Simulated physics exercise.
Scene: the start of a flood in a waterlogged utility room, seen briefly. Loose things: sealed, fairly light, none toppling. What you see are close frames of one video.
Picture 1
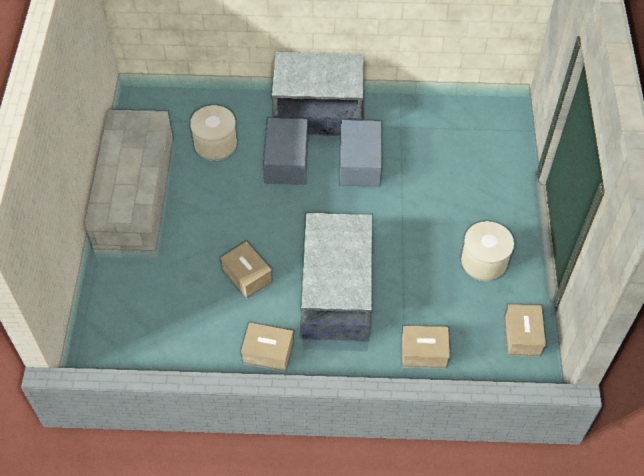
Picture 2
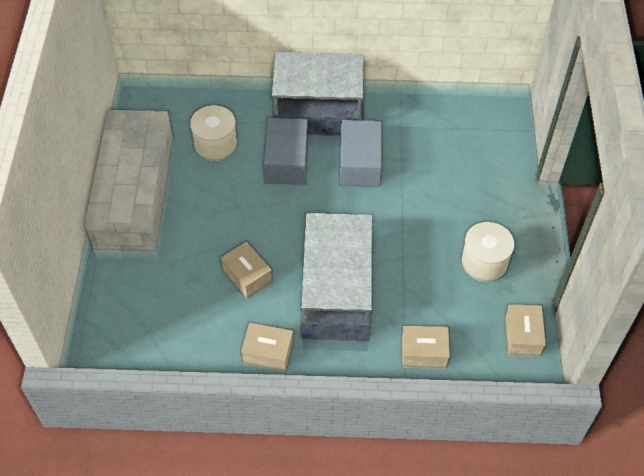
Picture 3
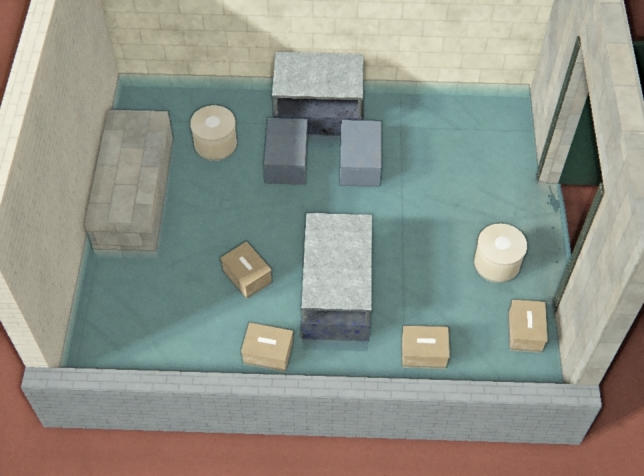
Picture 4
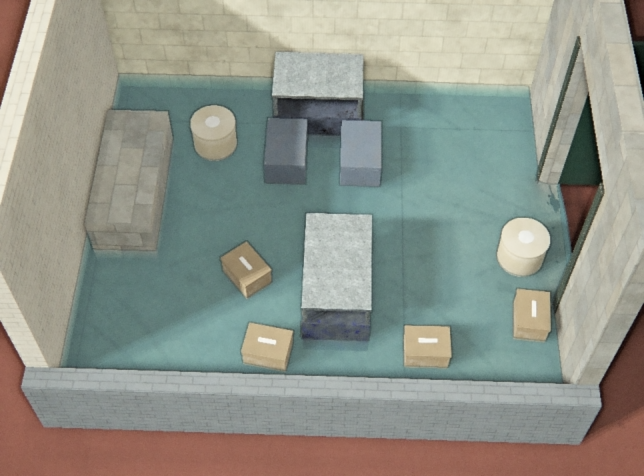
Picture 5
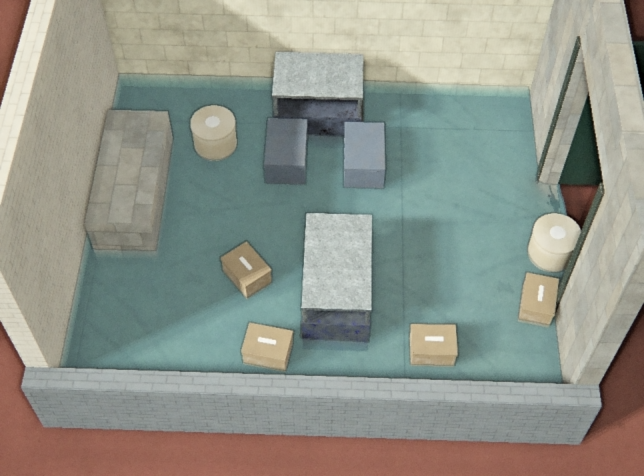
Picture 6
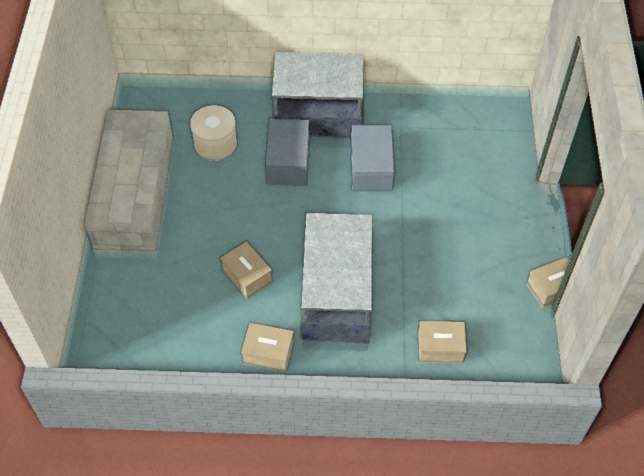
A flooded utility room with pale brick walls and teal water across its floor is seen from high above by a still camera. Grey blocks stand in the middle and at left, with cream drums to either side and tan boxes mostly near the front. The dark green door at right opens, then the right-hand drum drifts out of view through the doorway, nearby boxes follow rightward, and a blue-grey block shifts slightly.
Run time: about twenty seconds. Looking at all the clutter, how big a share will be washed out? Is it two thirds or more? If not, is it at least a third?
Yes, two thirds or more.
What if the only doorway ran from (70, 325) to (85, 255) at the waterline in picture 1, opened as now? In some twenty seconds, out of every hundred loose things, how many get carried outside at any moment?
About 50 percent.
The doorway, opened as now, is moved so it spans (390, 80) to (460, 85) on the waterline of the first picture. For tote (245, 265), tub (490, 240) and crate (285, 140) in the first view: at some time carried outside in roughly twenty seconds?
The first one never exits, the second exits, the third exits.
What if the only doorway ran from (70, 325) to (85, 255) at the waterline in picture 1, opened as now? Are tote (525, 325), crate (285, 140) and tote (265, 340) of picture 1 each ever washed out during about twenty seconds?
The three read no escape, escape and escape, respectively.
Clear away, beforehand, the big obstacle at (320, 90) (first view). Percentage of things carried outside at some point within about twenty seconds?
Close to 80 percent, I'd say.
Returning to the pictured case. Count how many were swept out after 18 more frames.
The number works out to 4.
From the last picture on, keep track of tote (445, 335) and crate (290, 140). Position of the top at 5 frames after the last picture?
Look for them at about (491, 319) and about (352, 144).
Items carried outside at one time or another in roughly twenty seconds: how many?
Tally: 8.
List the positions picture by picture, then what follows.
A tote at (527, 324) floats; a tote at (426, 341), afloat; 0 of 8 have shifted, in the first picture.
A tote at (527, 324) floats; a tote at (426, 341) floats; 0 of 8 have shifted, in the second picture.
A tote at (530, 320) floats, close to its start; a tote at (426, 341) floats; 2 of 8 have shifted, in the third picture.
A tote at (534, 309), afloat, close to its start; a tote at (428, 341), afloat; 2 of 8 have shifted, in the fourth picture.
A tote at (541, 294), afloat, a stride from its start; a tote at (434, 339), afloat, close to its start; 3 of 8 have shifted, in the fifth picture.
A tote at (557, 276) floats, a stride from its start; a tote at (443, 336) floats, close to its start; 4 of 8 have shifted, in the sixth picture.
A moment on, 2 of 8 are out; 6 afloat.
Next, 4 of 8 are out; 4 afloat.
Later, 6 of 8 are out; 2 afloat.
In the end, 8 of 8 are out; 0 afloat.
